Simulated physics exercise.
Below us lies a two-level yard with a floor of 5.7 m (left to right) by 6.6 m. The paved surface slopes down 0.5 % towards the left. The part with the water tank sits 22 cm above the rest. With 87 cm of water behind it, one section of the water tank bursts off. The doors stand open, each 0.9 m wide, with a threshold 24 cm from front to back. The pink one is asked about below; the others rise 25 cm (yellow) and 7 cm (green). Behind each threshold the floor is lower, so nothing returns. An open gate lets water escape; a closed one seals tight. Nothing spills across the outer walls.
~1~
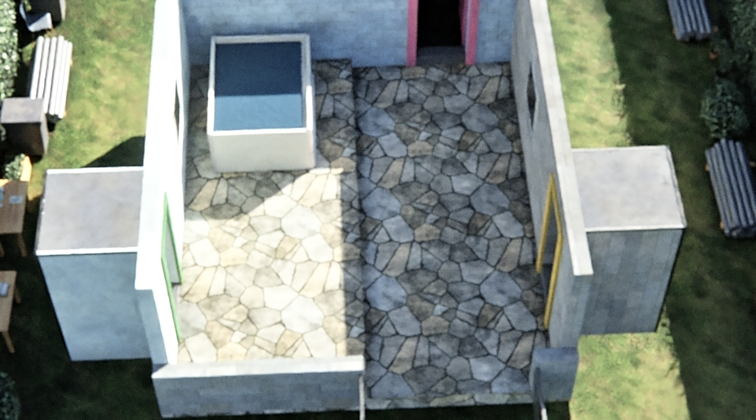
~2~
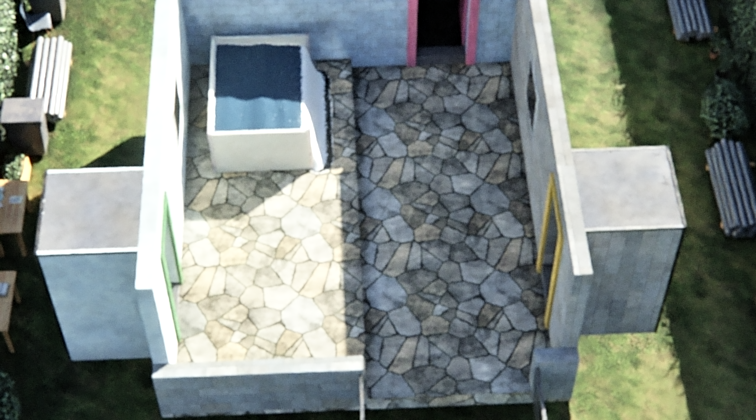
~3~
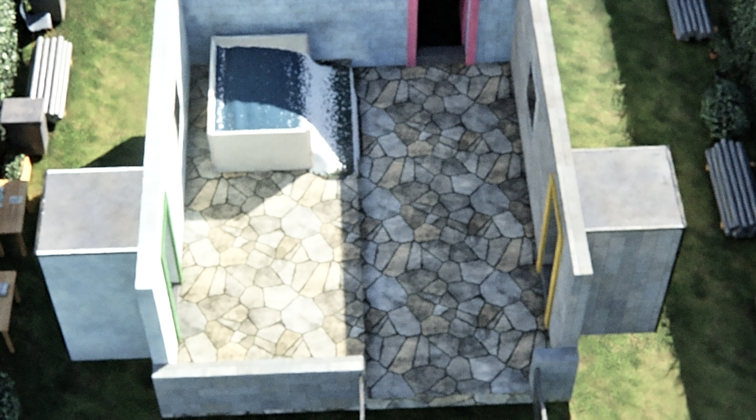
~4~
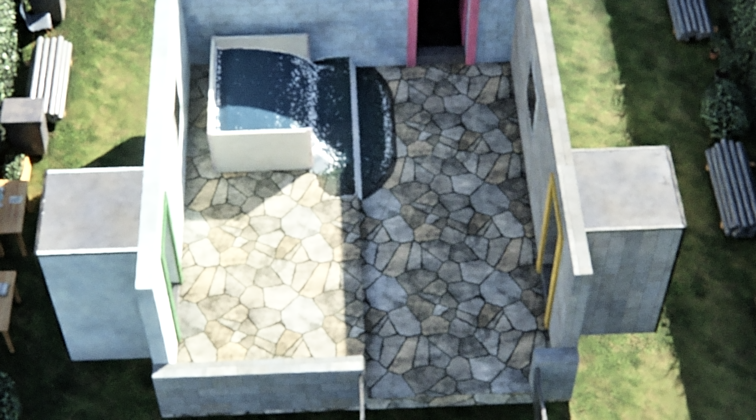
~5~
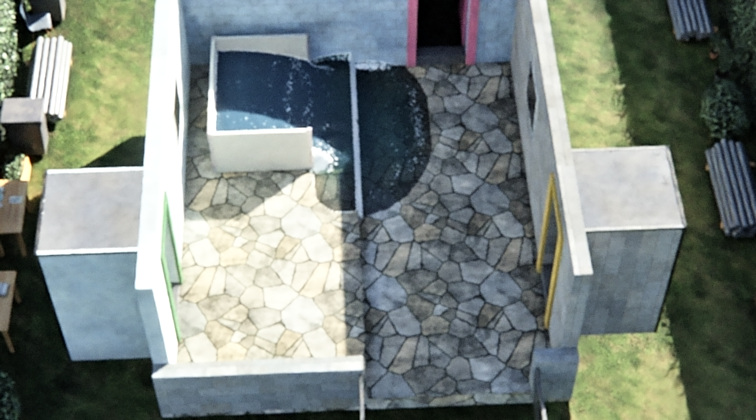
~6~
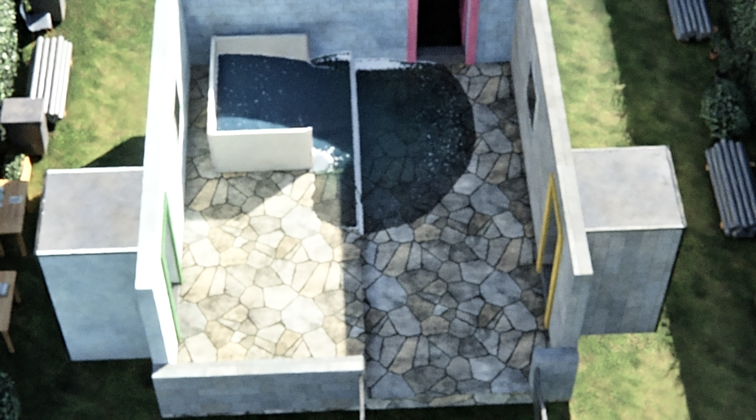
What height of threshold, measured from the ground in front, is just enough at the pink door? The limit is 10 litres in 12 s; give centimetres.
It would have to be roughly 30 cm high.
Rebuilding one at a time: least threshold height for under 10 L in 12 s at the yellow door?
About 8.0 cm at yellow.
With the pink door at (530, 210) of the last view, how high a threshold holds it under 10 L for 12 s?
Roughly 22 cm.
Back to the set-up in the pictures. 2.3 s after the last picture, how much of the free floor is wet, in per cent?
About 50 per cent.
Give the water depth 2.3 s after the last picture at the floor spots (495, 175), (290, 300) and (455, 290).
About 23, 0 and 7 cm.
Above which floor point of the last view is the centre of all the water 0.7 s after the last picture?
At about (361, 129).
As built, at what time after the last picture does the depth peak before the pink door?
Around 2.0 s.
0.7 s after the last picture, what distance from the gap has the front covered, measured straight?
About 4.4 m.
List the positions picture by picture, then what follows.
Still water, 87 cm deep, in the water tank at (260, 86); the pink door at (443, 24) is dry, in the first frame.
The front is at (327, 165), 0.3 m from the gap at (308, 105); 0.5 m2 of floor is wet, 87 cm left at the back, in the second frame.
The front is at (356, 164), 0.8 m from the gap at (308, 108); 1.8 m2 of floor is wet, 80 cm left at the back, in the third frame.
The gap is at (308, 110), the front 1.4 m out at (391, 166); the back of the water tank holds 74 cm, in the fourth frame.
Water pours out at (308, 111) and has run 2.0 m, to (426, 156); about 12 cm deep outside, 72 cm at the back, in the fifth frame.
The front is at (470, 138), 2.7 m from the gap at (308, 111); 8.3 m2 of floor is wet, 64 cm left at the back; the pink door at (443, 24), 2.8 m from the gap, is still 0.1 m from the nearest water, in the sixth frame.
Then, 0.7 s after the last picture water covers 40 % of the floor, deepest (60 cm) near (506, 73); 17 cm at the pink door, 0 litres in over its 20 cm threshold.
Then, 2.3 s after the last picture water covers 50 % of the floor, deepest (34 cm) near (549, 377); 29 cm at the pink door, 30 litres in over its 20 cm threshold.
Then, 11.3 s after the last picture water covers 60 % of the floor, deepest (8 cm) near (387, 276); 5 cm at the pink door, 45 litres in over its 20 cm threshold.
At the pink door as built, the water peaked near 31 cm, 2.1 s after the last picture.
Run again over the same 12 s with other heights there, 15 litres in over 27.5 cm, 2 litres over 37 cm. The limit of 10 litres is kept from about 30 cm up.
